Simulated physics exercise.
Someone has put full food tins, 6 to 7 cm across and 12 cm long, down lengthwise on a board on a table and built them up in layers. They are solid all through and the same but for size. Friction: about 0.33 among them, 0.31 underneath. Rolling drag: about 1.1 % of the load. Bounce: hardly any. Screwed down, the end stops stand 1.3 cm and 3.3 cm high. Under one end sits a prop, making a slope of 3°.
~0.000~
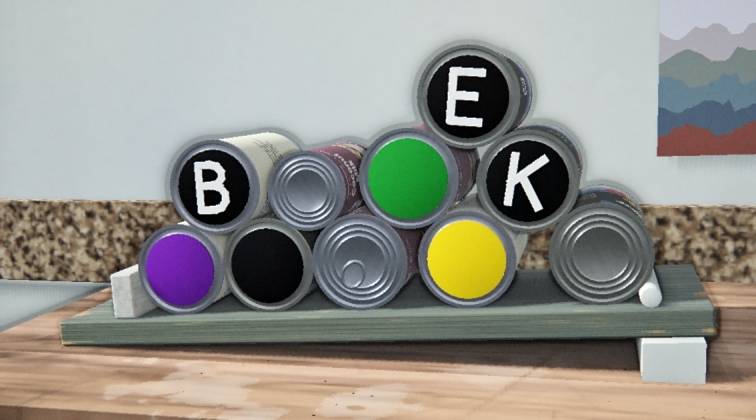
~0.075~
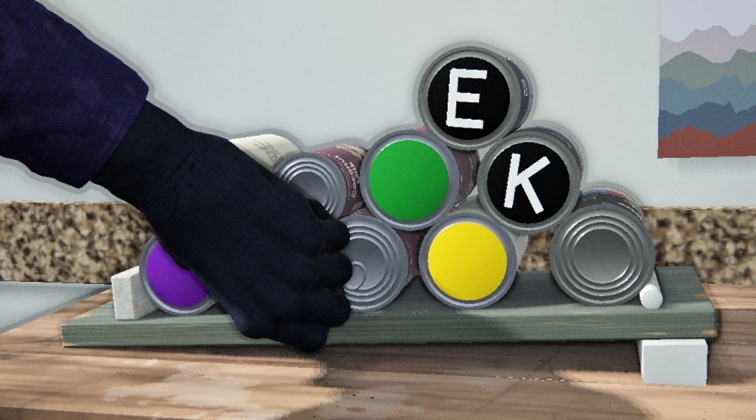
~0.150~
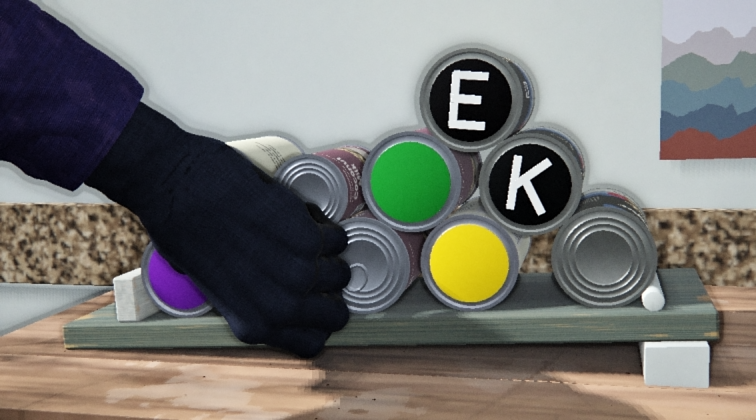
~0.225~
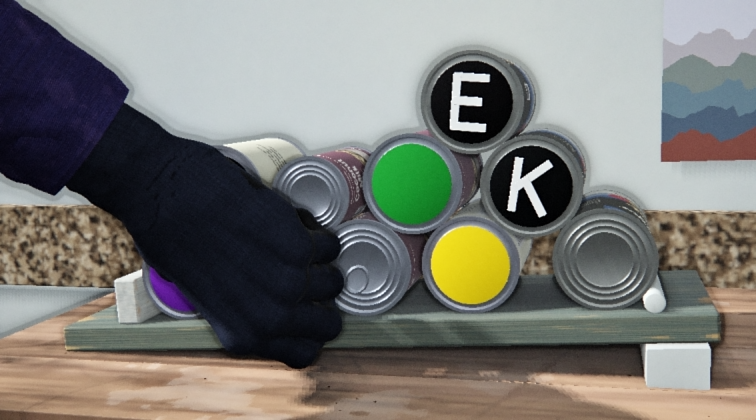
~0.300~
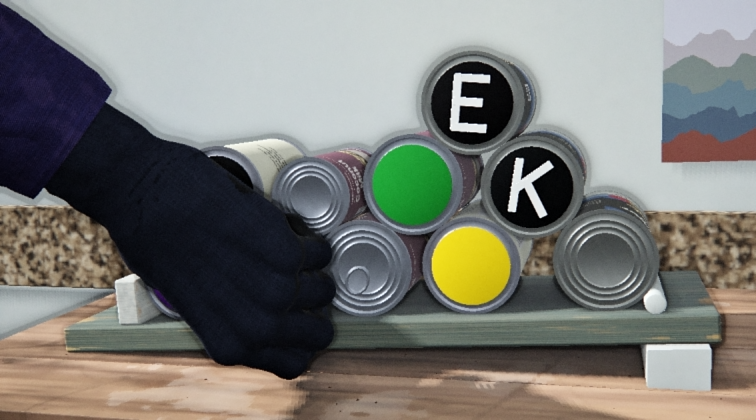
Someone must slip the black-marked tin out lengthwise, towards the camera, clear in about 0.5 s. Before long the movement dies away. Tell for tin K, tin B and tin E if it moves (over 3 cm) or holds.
Tin K moves, tin B moves, tin E moves.
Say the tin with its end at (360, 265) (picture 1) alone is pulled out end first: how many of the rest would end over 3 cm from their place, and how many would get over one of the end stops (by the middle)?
You'd get 0 for the first part and 0 for the second.
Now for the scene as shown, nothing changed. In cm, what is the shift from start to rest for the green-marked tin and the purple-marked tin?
Green-marked tin: 7, purple-marked tin: 0.
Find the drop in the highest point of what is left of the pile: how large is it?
Something like 5 cm, I'd say.
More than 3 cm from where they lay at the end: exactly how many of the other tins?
7.
By 0.79 s, 0 now displaced over 3 cm; K in place; B in place; E in place.
By 1.02 s, 1 now displaced over 3 cm; K 1.3 cm left and 1.8 cm down; B 1.3 cm left and 0.5 cm up; E 1.2 cm left and 1.8 cm down.
By 1.37 s, 7 now displaced over 3 cm; 1 over the left lip; K 4.3 cm left and 5 cm down; B 14 cm left and 7 cm down; E 4.4 cm left and 5 cm down.
In the end, by 1.8 s, 7 moved over 3 cm; 1 over the left lip; K 4.1 cm left and 5 cm down; B fallen off to the left; E 4.4 cm left and 5 cm down; top of the pile 16 cm high, from 21 cm.
